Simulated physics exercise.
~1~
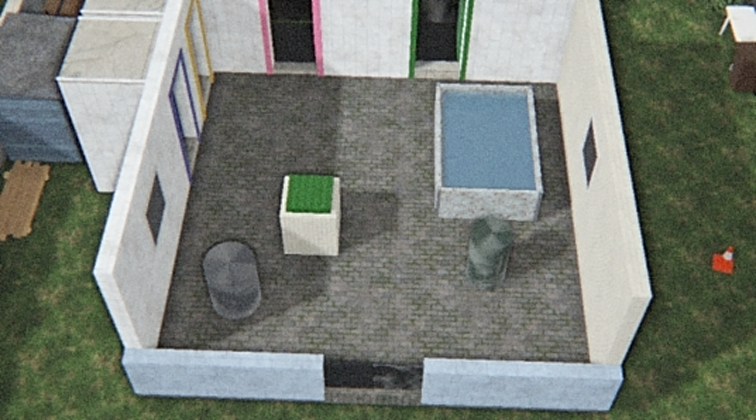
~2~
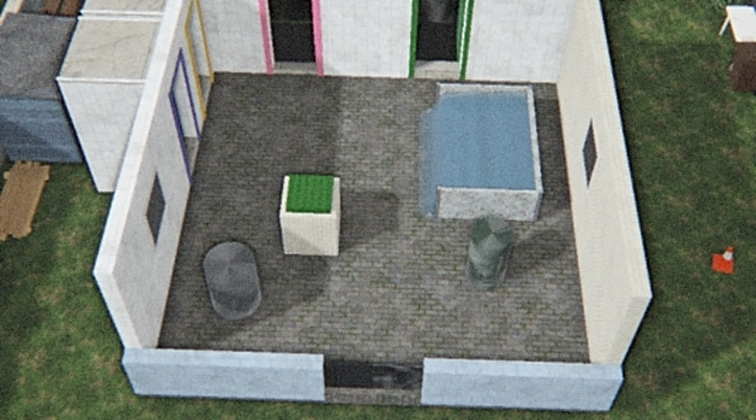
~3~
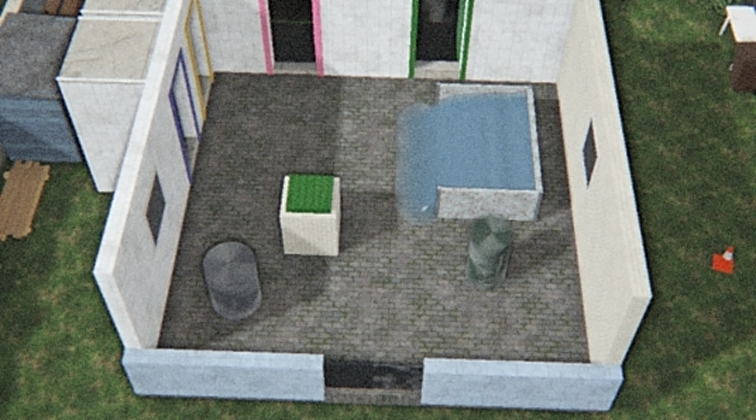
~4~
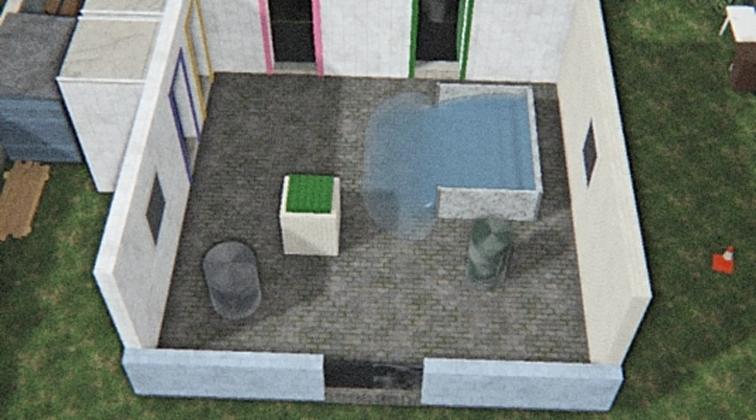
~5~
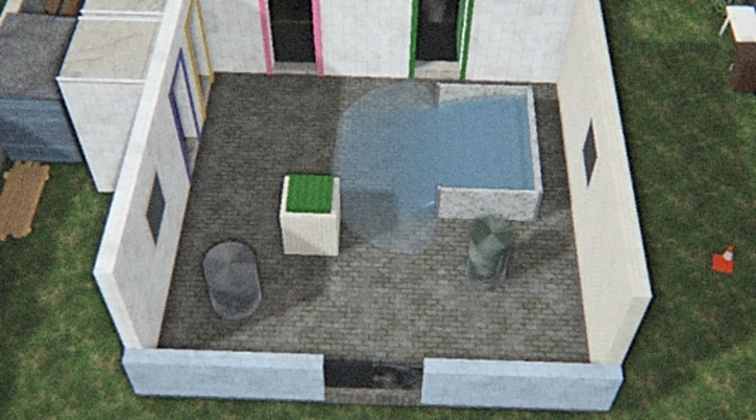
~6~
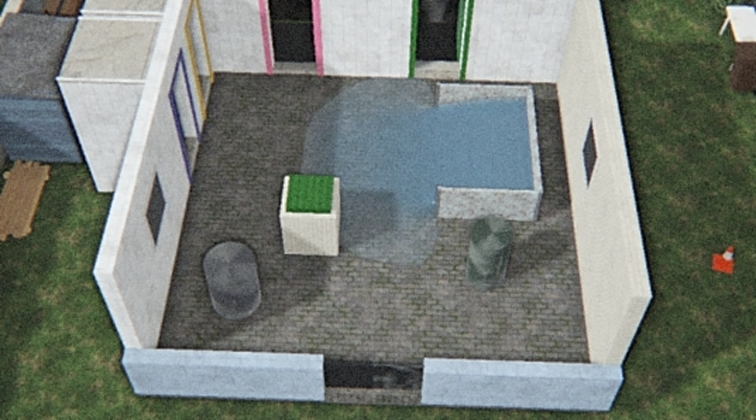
At the start, still water fills an open tank in a walled, paved yard, near a green-topped block. The tank's left wall then gives way and water pours out through the gap. It fans leftward across the paving in a widening, thinning sheet, reaching around the block while the tank's level drops.
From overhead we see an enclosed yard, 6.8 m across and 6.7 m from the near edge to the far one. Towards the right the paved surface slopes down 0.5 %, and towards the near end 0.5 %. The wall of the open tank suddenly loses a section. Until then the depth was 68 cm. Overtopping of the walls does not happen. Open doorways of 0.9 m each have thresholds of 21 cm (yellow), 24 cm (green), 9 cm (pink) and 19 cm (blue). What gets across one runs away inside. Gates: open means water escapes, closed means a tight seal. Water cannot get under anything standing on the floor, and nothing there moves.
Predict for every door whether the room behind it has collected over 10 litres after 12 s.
In order: At the yellow door I expect the water to rise above the limit. At the green door I expect the water to hold within the limit. At the pink door I expect the water to rise above the limit. At the blue door I expect the water to rise above the limit.
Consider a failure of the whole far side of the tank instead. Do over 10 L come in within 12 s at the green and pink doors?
So green ends up past the limit and pink ends up short of it.
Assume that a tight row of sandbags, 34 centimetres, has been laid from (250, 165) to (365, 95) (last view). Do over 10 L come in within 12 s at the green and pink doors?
Well, the green one ends up within bounds and the pink one ends up within bounds.
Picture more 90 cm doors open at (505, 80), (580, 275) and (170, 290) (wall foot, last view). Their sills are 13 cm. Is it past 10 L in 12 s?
Note, doorways in listed order: Stays short, stays short, stays short.
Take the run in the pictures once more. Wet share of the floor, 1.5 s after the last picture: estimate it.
Wet share: Near 55 percent.
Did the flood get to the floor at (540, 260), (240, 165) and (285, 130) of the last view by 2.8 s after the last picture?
The first point is not yet hit, the second is awash and the third is awash.
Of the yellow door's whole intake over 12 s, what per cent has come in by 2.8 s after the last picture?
By that time, around 85 per cent.
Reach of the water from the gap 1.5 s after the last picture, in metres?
About 5.2 m out.
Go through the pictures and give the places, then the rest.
Still water, 68 cm deep, in the open tank at (487, 139), in the first frame.
Water pours out at (439, 155) and has run 1.3 m, to (434, 110); typically 8 cm deep outside, 68 cm at the open tank's back, in the second frame.
The front is at (418, 105), 1.5 m from the gap at (439, 156); 1.7 m2 of floor is under water; 68 cm left at the back of the open tank, in the third frame.
The front is at (396, 233), 1.8 m from the gap at (439, 157); 3.7 m2 of floor is under water; 60 cm left at the back of the open tank, in the fourth frame.
Water pours out at (439, 157) and has run 2.2 m, to (378, 244); typically 8 cm deep outside, 58 cm at the open tank's back, in the fifth frame.
Water pours out at (439, 157) and has run 2.5 m, to a hidden place; typically 7 cm deep outside, 56 cm at the open tank's back, in the sixth frame.
Then, 0.7 s after the last picture water covers 45 % of the floor and is deepest (28 cm) near (196, 161); yellow door not reached, green door 2 cm at the sill, 0 L in, pink door 8 cm at the sill, 0 L in, blue door 27 cm at the sill, 0 L in.
Then, 1.5 s after the last picture water covers 55 % of the floor and is deepest (40 cm) near (222, 79); yellow door 29 cm at the sill, 1 L in, green door 1 cm at the sill, 0 L in, pink door 12 cm at the sill, 0 L in, blue door 33 cm at the sill, 38 L in.
Then, 2.8 s after the last picture water covers 65 % of the floor and is deepest (25 cm) near (205, 118); yellow door 25 cm at the sill, 37 L in, green door 2 cm at the sill, 0 L in, pink door 13 cm at the sill, 4 L in, blue door 21 cm at the sill, 82 L in.
Then, 6.3 s after the last picture water covers 85 % of the floor and is deepest (14 cm) near (152, 372); yellow door 5 cm at the sill, 43 L in, green door 7 cm at the sill, 0 L in, pink door 6 cm at the sill, 37 L in, blue door 5 cm at the sill, 86 L in.
Then, 11.3 s after the last picture water covers 95 % of the floor and is deepest (14 cm) near (568, 262); yellow door 1 cm at the sill, 43 L in, green door 4 cm at the sill, 0 L in, pink door 2 cm at the sill, 37 L in, blue door 2 cm at the sill, 86 L in.
